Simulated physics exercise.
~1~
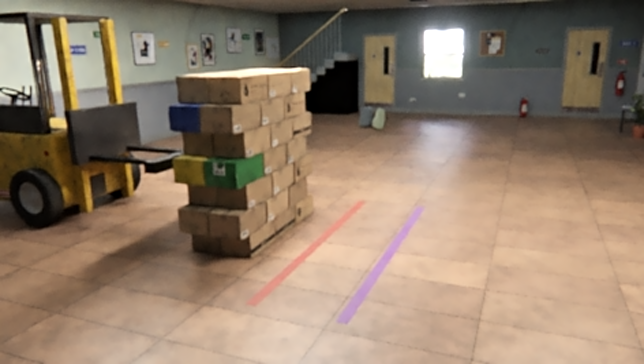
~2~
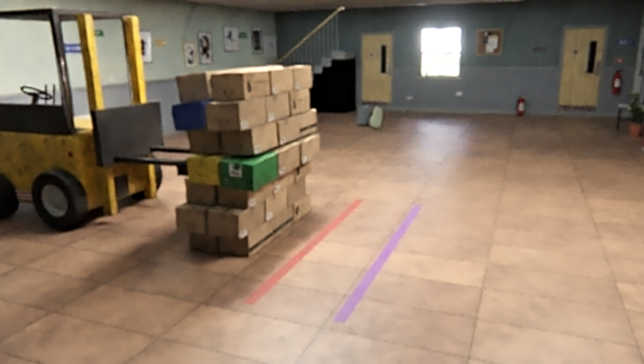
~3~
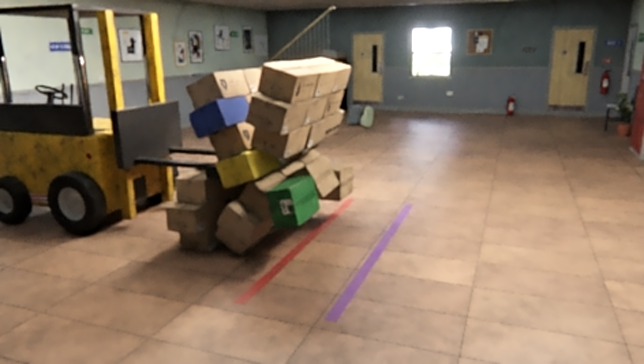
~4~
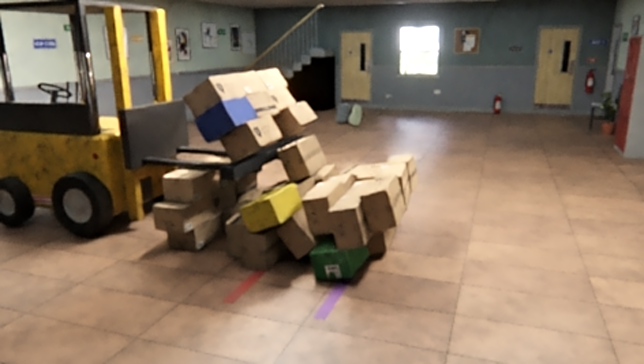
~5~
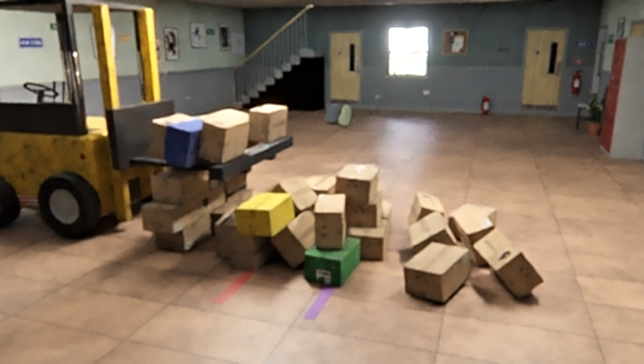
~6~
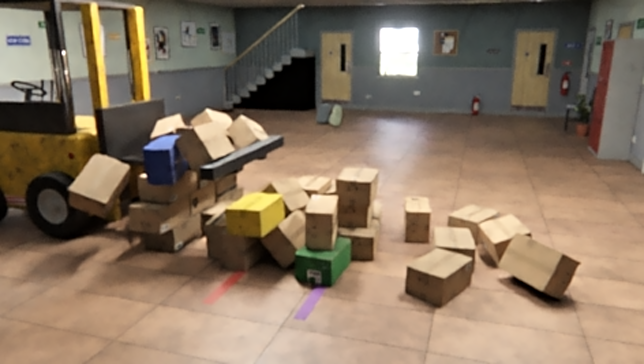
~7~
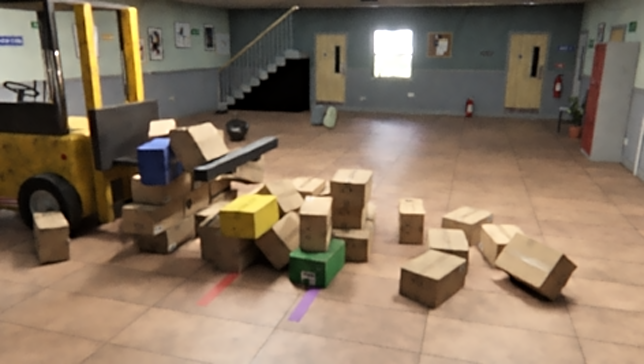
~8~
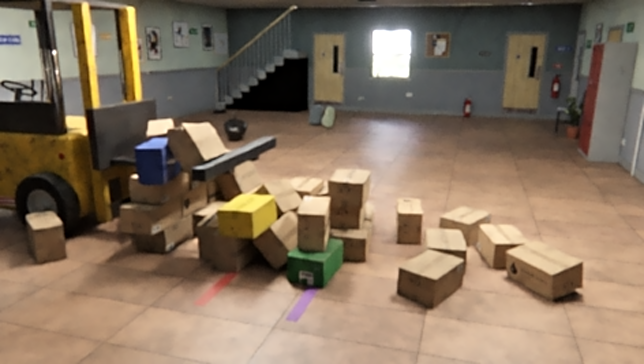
At first, a tall stack of brown cartons, with one blue, one yellow and one green, stands on a tiled floor beside a yellow lift truck, behind a red line and a purple line. The truck drives its dark beam rightward into the stack, shifting the middle rows. The upper cartons lean and the green one tips forward as the pile buckles. Cartons then spill across both lines, and the truck stops. A few more tumble off the beam, one dropping near the truck's wheel. Finally the scattered cartons lie still, the green one upside down near the purple line, the blue one on its side by the truck.
